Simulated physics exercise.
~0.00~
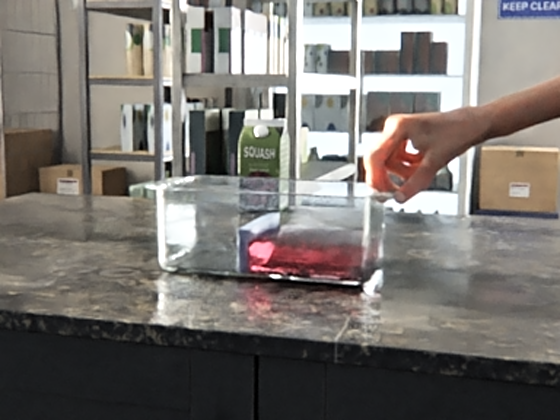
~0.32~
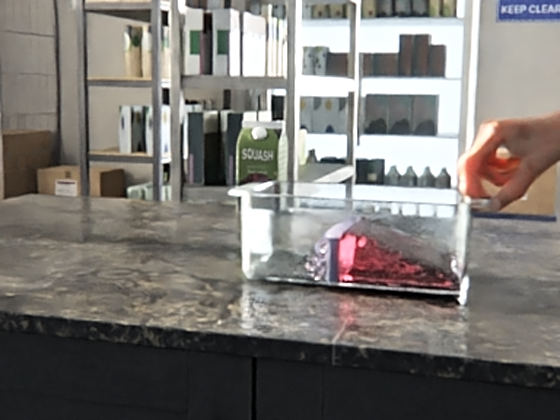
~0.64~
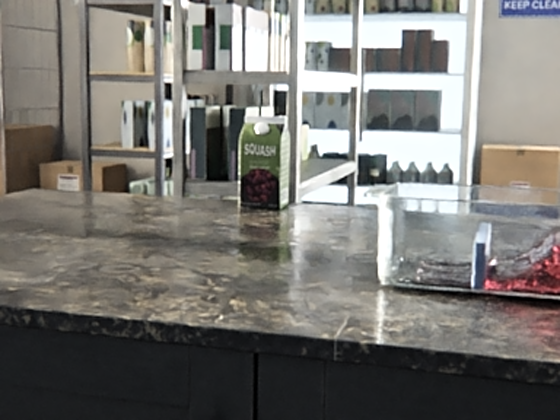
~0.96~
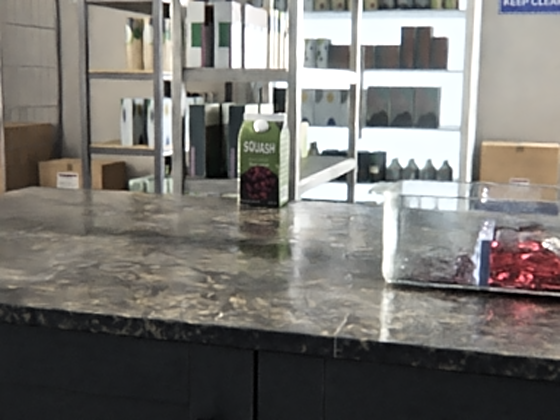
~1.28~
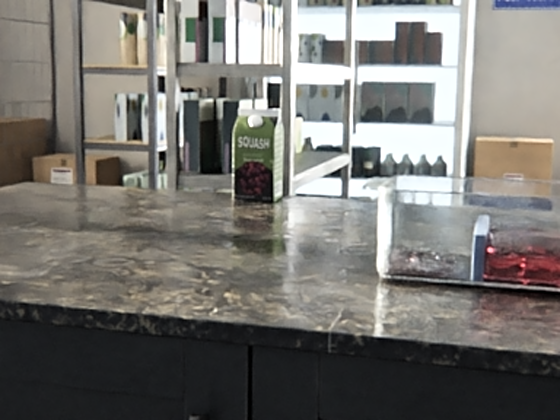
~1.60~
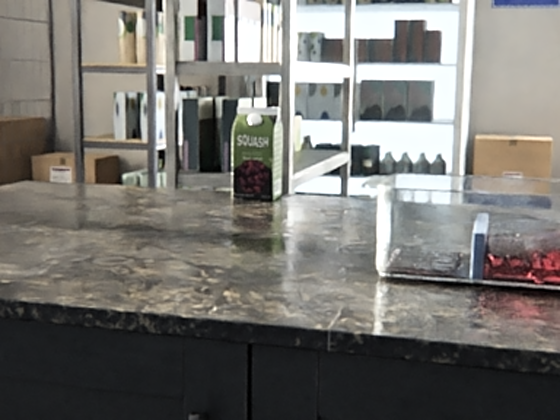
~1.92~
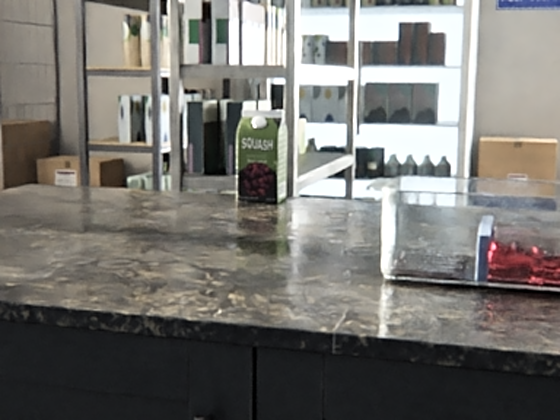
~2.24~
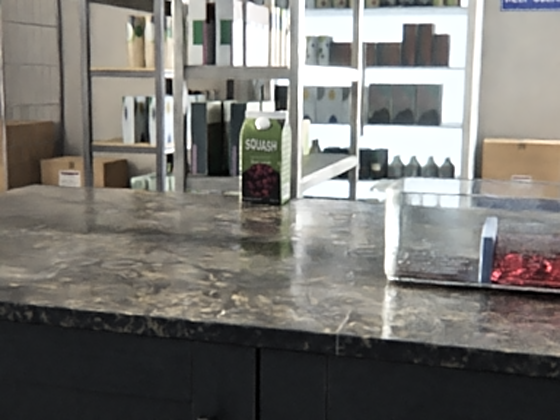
A hand pulling a clear divided tub of red liquid rightward along a worktop past a squash carton, the liquid sloshing, then settling.
